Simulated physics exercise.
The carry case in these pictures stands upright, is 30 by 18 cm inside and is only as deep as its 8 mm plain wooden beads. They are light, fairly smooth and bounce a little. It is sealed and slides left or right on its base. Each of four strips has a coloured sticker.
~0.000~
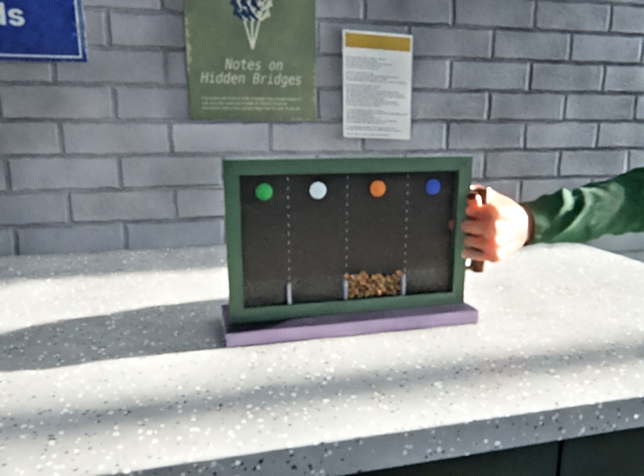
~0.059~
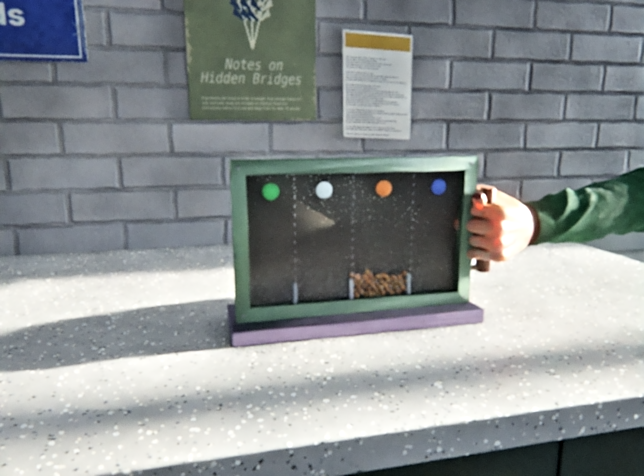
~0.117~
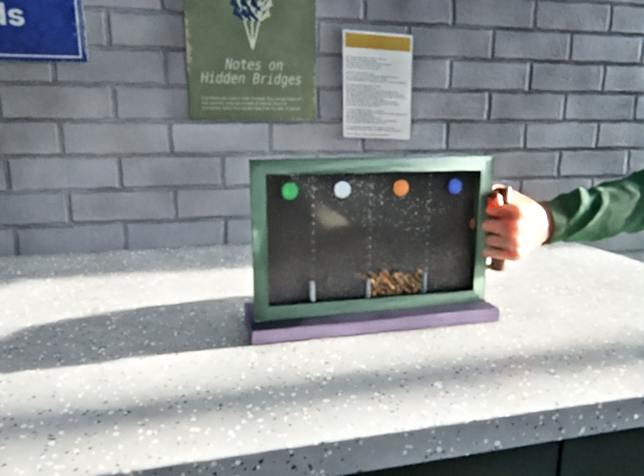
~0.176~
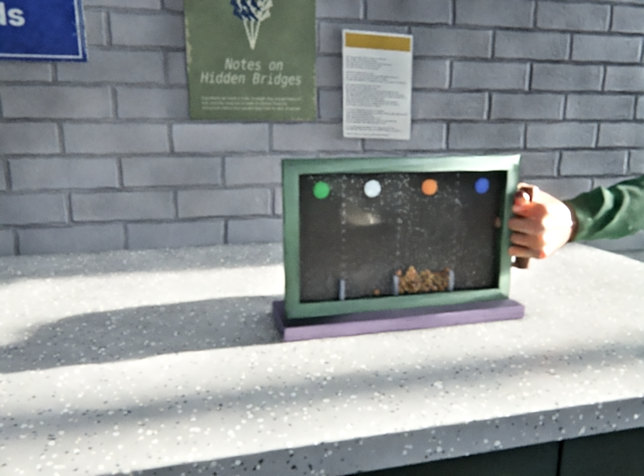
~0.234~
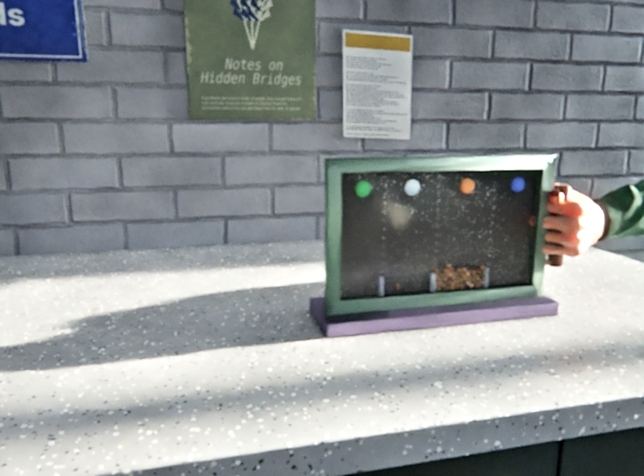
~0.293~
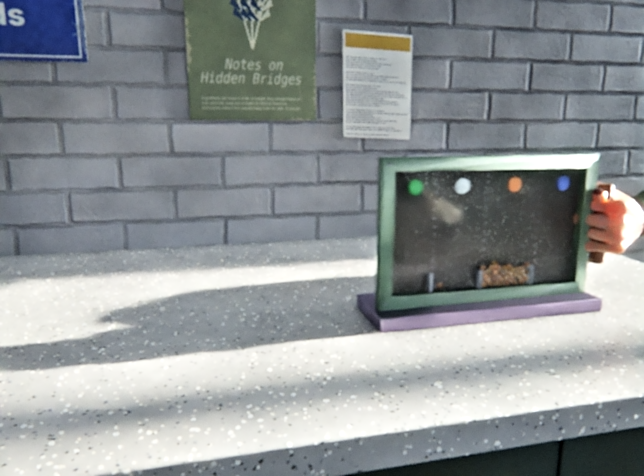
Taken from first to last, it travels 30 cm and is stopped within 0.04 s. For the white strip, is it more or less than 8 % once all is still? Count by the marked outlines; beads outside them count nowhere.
White strip less than 8 %.
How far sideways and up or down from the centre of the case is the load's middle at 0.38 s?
About 4 cm right and 7 cm below.
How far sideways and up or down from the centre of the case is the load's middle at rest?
Some 6 cm right and 8 cm below.
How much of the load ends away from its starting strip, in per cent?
Roughly 30 per cent.
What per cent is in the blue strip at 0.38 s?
About 5 per cent.
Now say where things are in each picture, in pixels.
In the first picture, at its start; about 40 beads; beads' middle (373, 284); highest (363, 273); orange (378, 189), blue (433, 187), green (264, 192), white (318, 190).
In the second picture, 1 cm to the right; beads' middle (378, 284); highest (368, 272).
In the third picture, 3 cm to the right; beads' middle (394, 283); highest (384, 271); wall ends (424, 273), (368, 279), (312, 283).
In the fourth picture, 7 cm to the right; beads' middle (421, 281); highest (412, 269).
In the fifth picture, 13 cm to the right; beads' middle (457, 278); highest (449, 266).
In the sixth picture, 21 cm to the right; beads' middle (502, 275); highest (495, 263); orange (515, 184), blue (563, 183), green (416, 187), white (462, 186).
After 0.38 s, it is 30 cm to the right; the beads' middle is 4 cm right of and 7 cm below the centre; orange 95 %, blue 5 %, white 5 %.
After 0.48 s, it is 30 cm to the right; the beads' middle is 5 cm right of and 7 cm below the centre; orange 75 %, blue 20 %, white 5 %.
After 0.63 s, it is 30 cm to the right; the beads' middle is 6 cm right of and 8 cm below the centre; orange 75 %, blue 25 %, white 5 %.
At rest by 1.1 s, it is 30 cm to the right; orange 75 %, blue 25 %, green 0 %, white 5 %.
